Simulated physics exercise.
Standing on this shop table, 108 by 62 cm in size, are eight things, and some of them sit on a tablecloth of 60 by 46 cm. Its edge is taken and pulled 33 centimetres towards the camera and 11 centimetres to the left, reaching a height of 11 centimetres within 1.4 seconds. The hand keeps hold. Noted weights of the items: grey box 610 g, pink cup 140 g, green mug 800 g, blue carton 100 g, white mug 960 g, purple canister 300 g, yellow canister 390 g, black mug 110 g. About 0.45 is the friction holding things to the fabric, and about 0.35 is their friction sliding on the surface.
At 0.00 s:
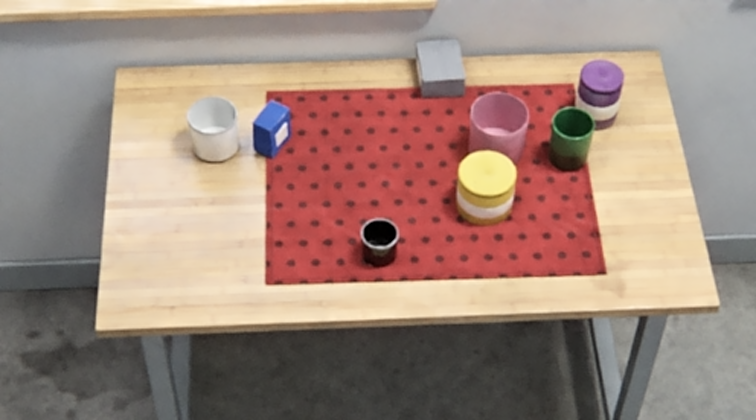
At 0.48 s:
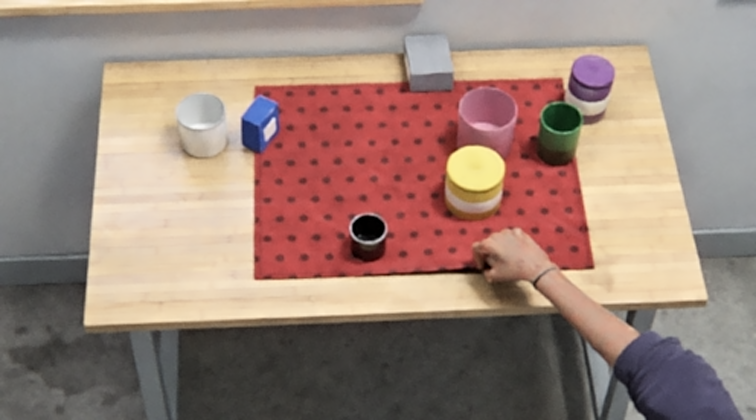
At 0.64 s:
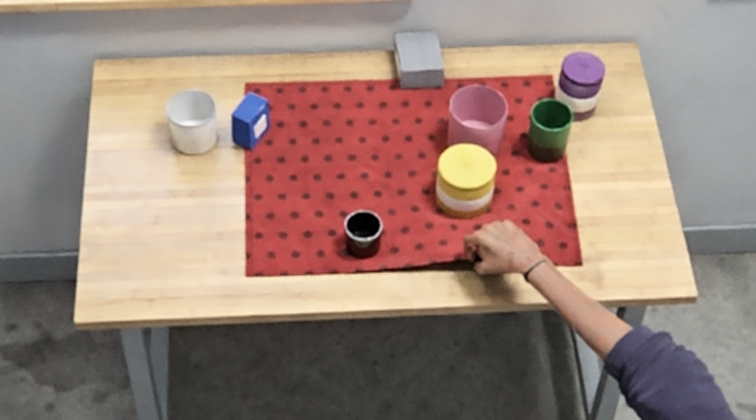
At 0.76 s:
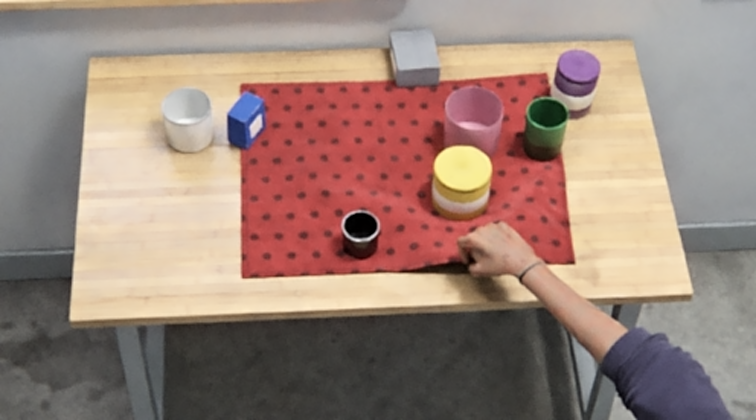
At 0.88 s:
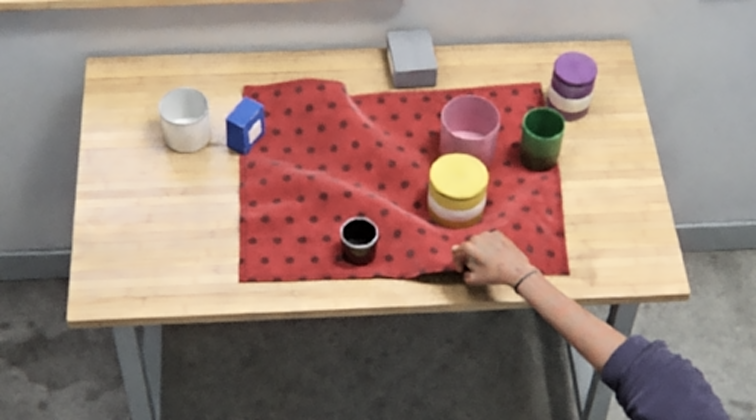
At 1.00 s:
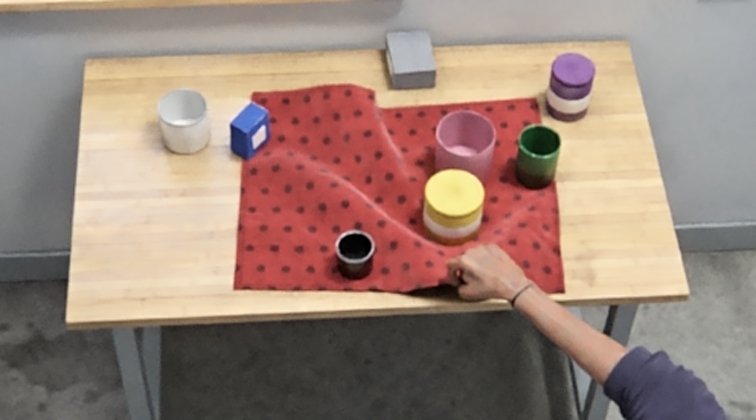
On a wooden table, a hand tugs a red dotted cloth and several items shift slightly.
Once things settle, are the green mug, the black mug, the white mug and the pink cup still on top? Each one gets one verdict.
Outcome: I reckon the green mug won't survive up there; I reckon the black mug won't survive up there; I reckon the white mug will survive up there; I reckon the pink cup won't survive up there.
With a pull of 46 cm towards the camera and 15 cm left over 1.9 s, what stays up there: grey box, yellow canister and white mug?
In that case grey box holds on, yellow canister is lost over the edge and white mug holds on.
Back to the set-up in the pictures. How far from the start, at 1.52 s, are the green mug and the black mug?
Green mug 25 cm, black mug over the edge.
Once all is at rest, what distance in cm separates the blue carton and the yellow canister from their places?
About blue carton off the top and yellow canister over the edge.
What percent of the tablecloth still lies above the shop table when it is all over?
Near 0 in a hundred.
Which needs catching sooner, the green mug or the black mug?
It's the black one that goes before the other.
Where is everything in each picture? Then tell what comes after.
The first picture shows green mug (574, 123); black mug (380, 233); white mug (212, 115); pink cup (500, 114); tablecloth corners (266, 285) (267, 92) (607, 274).
The second picture shows tablecloth corners (255, 280) (255, 87); grip (483, 267).
The third picture shows black mug (363, 225); tablecloth corners (246, 277) (245, 83); grip (474, 259).
The fourth picture shows pink cup (475, 108); yellow canister (463, 167); black mug (361, 225); tablecloth corners (242, 278) (241, 84); grip (468, 262).
The fifth picture shows pink cup (471, 117); blue carton (244, 111); purple canister (576, 66); tablecloth corners (239, 282) (244, 86); grip (463, 270).
The sixth picture shows green mug (541, 141); black mug (355, 246); white mug (183, 107); pink cup (466, 133); tablecloth corners (234, 289) (253, 92) (536, 98) (565, 293); grip (458, 284).
By 1.3 s, 90 % of the tablecloth is still over the top; pink cup 17 cm off its start, green mug 17 cm off its start, black mug 13 cm off its start.
By 1.5 s, 70 % of the tablecloth is still over the top; pink cup 27 cm off its start, green mug 27 cm off its start, black mug over the edge.
By 1.8 s, 50 % of the tablecloth is still over the top; black mug over the edge, green mug 37 cm off its start at (504, 271), pink cup 37 cm off its start at (430, 262).
By 2.0 s, 10 % of the tablecloth is still over the top; green mug over the edge, pink cup over the edge, black mug over the edge.
By 3.6 s, 0 % of the tablecloth is still over the top; green mug over the edge, black mug over the edge, pink cup over the edge, white mug 0 cm off its start at (183, 107).
